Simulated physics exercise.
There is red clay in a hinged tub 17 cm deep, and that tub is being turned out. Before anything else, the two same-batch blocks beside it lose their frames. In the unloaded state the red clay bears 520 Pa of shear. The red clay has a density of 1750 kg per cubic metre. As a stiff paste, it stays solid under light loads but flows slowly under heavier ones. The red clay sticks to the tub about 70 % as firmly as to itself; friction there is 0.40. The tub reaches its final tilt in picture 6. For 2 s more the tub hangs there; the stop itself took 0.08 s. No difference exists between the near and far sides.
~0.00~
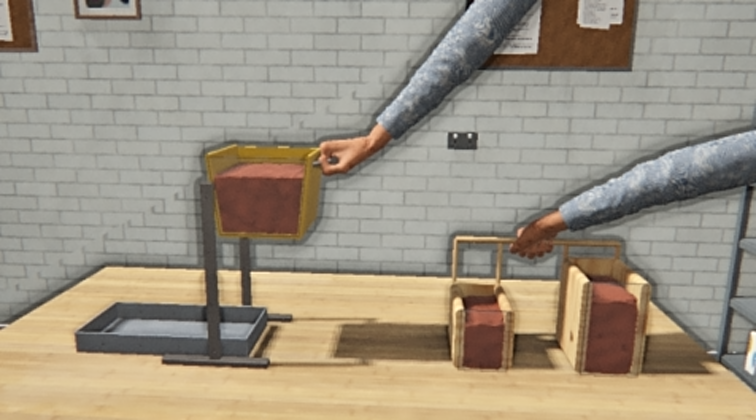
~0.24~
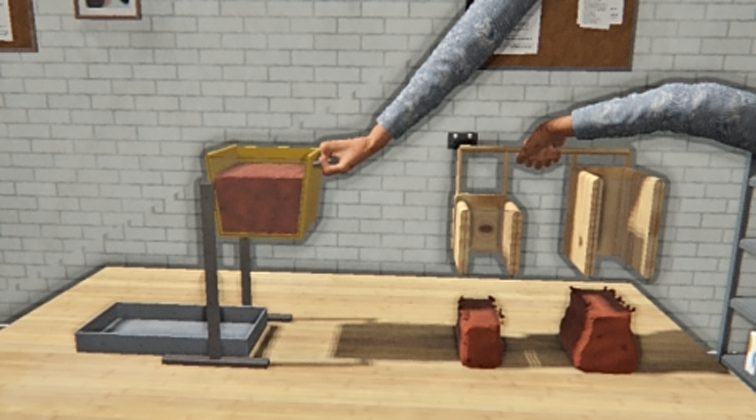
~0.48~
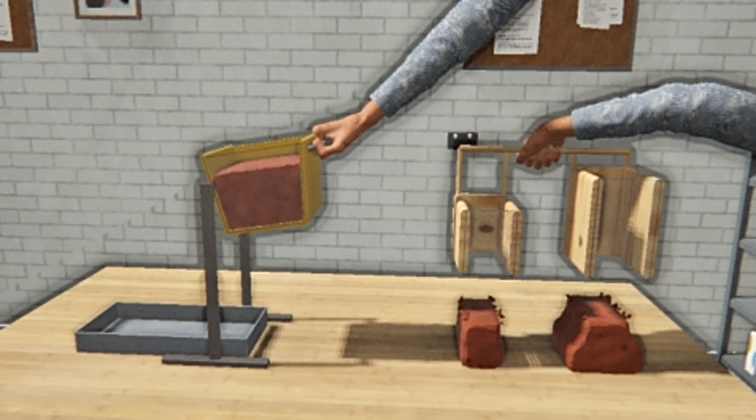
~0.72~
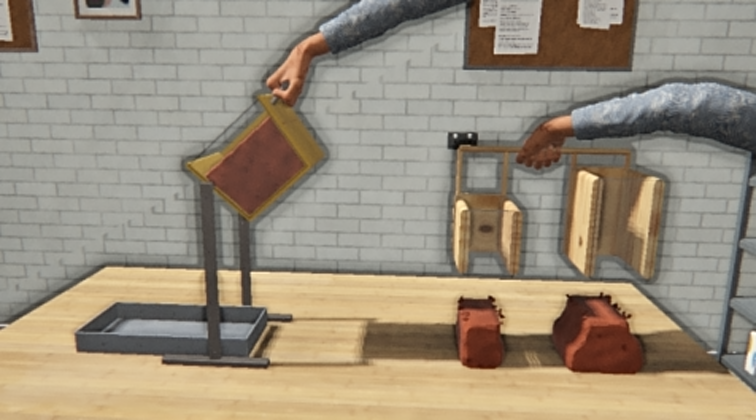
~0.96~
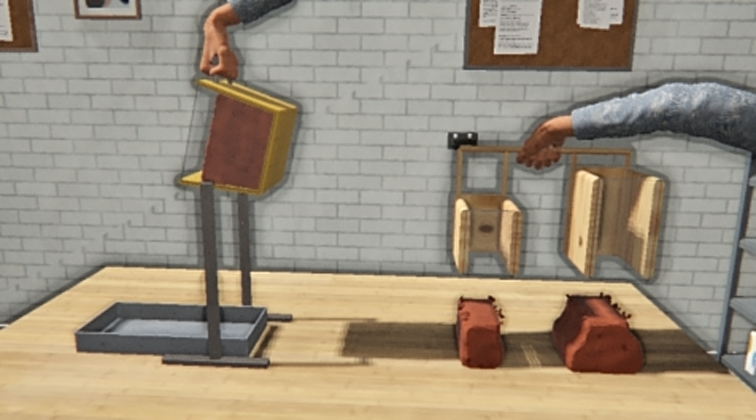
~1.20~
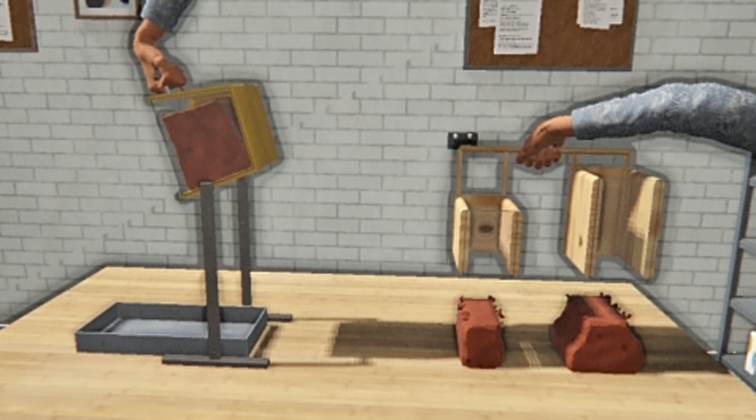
On a wooden table by a brick wall, one hand lifts wooden holders off two red clay blocks, the larger sagging slightly, then another swings a yellow tub of red clay leftward onto its side above a grey tray.
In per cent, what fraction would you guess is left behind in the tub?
My guess is 16 per cent.
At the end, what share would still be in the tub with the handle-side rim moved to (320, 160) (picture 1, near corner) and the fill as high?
Around 12 percent would still be in the tub at the end.
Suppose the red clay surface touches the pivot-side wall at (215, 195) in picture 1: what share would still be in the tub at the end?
About 40 %.
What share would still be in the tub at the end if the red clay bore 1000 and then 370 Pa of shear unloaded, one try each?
Respectively 14 % and 16 %.
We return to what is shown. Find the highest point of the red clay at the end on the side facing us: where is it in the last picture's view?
Roughly at pixel (245, 153).
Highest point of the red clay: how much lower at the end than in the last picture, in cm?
Roughly 11 cm.
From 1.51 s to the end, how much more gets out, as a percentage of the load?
I reckon it's around 16 in a hundred.
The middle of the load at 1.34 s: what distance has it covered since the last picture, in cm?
Displacement noted: Approx. 8 cm... about that.
After 1.34 s, the tub is at 105 degrees and holds 63 %.
After 1.51 s, the tub is at 105 degrees and holds 33 %.
After 1.68 s, the tub is at 105 degrees and holds 31 %.
After 1.85 s, the tub is at 105 degrees and holds 30 %.
After 3.20 s, the tub is at 105 degrees and holds 16 %.
